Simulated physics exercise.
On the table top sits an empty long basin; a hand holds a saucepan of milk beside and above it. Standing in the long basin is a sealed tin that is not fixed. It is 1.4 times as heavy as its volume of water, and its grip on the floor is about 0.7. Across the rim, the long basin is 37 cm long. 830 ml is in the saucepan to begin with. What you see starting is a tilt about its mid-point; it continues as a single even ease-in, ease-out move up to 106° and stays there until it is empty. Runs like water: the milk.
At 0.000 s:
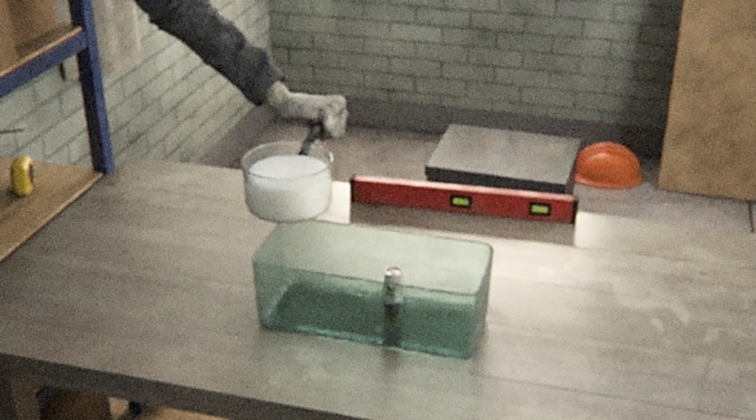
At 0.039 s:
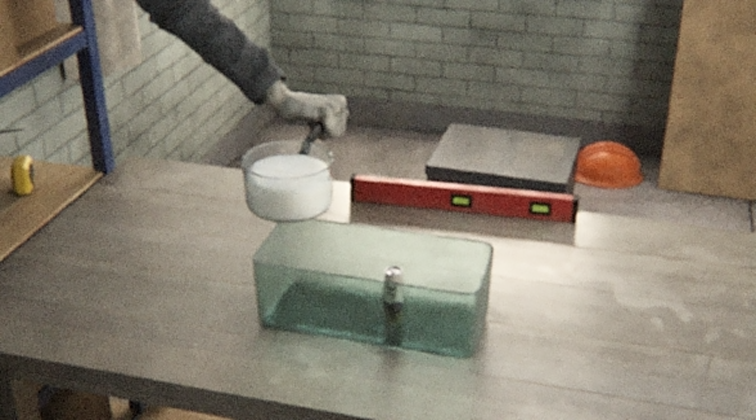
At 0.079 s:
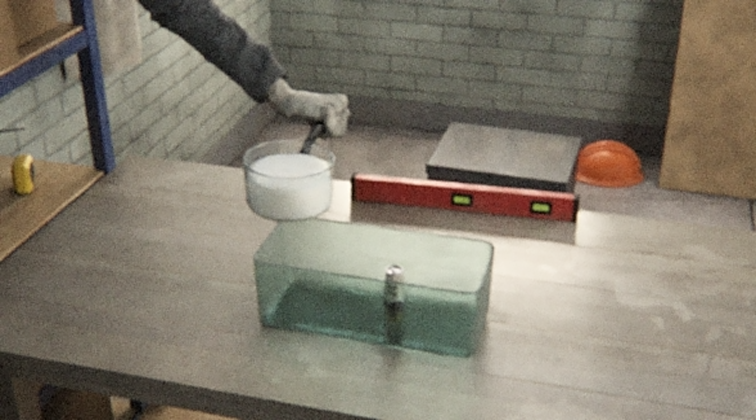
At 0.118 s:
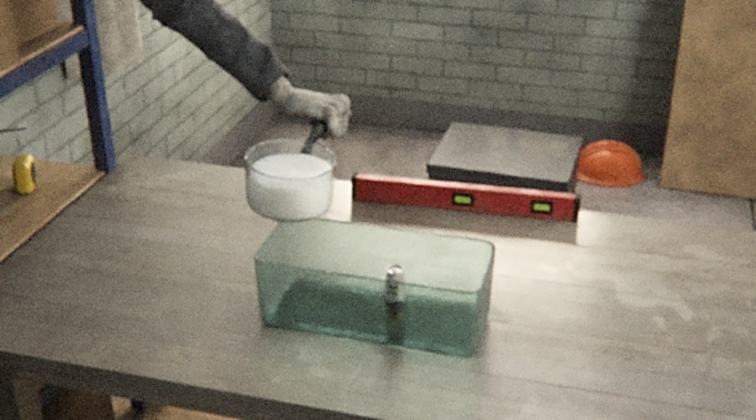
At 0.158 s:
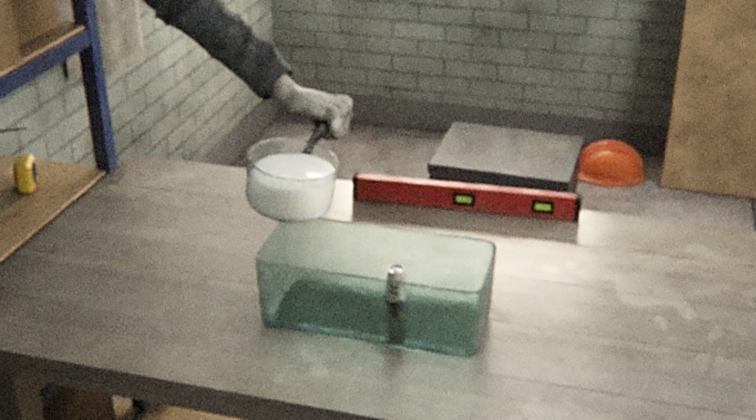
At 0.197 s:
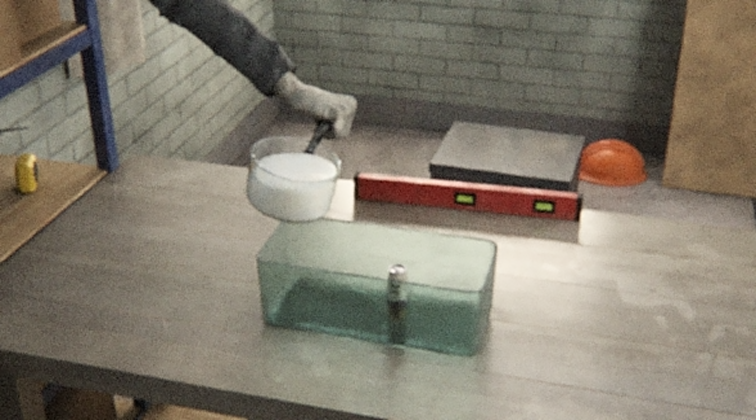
A gloved hand reaching in from the upper left holds a clear saucepan of milk above a wooden table in a brick-walled workshop, seen from slightly above. Below it sits a long greenish glass basin with a small tin, before a red level, with an orange helmet behind and blue shelving at left. The saucepan tilts slightly toward the basin, slowly then faster, while the view barely shifts.
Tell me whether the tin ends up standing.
It's going to keep its balance.
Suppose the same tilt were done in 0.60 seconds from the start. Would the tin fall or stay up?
Holds steady.
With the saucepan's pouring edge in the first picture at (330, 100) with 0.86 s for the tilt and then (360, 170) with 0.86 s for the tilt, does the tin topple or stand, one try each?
The tin overturns the first time and stays vertical the second time.
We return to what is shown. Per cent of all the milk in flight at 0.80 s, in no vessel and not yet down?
About 7 per cent.
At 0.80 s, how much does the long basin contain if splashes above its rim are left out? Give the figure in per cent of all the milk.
Roughly 82 per cent.
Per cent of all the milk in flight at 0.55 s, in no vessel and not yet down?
Roughly 30 %.
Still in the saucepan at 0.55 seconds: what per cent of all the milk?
I reckon about 58 in a hundred is still held.
By 0.55 s the tilt is 75° and 59 per cent is still to pour; the tin stands where it began.
By 0.80 s the tilt is 105° and 11 per cent is still to pour; the tin stands where it began.
By 1.07 s the tilt is 106° and 1 per cent is still to pour; the tin stands where it began.
By 1.36 s the tilt is 106° and 0 per cent is still to pour; the tin stands where it began.
At rest the tin stands where it began.
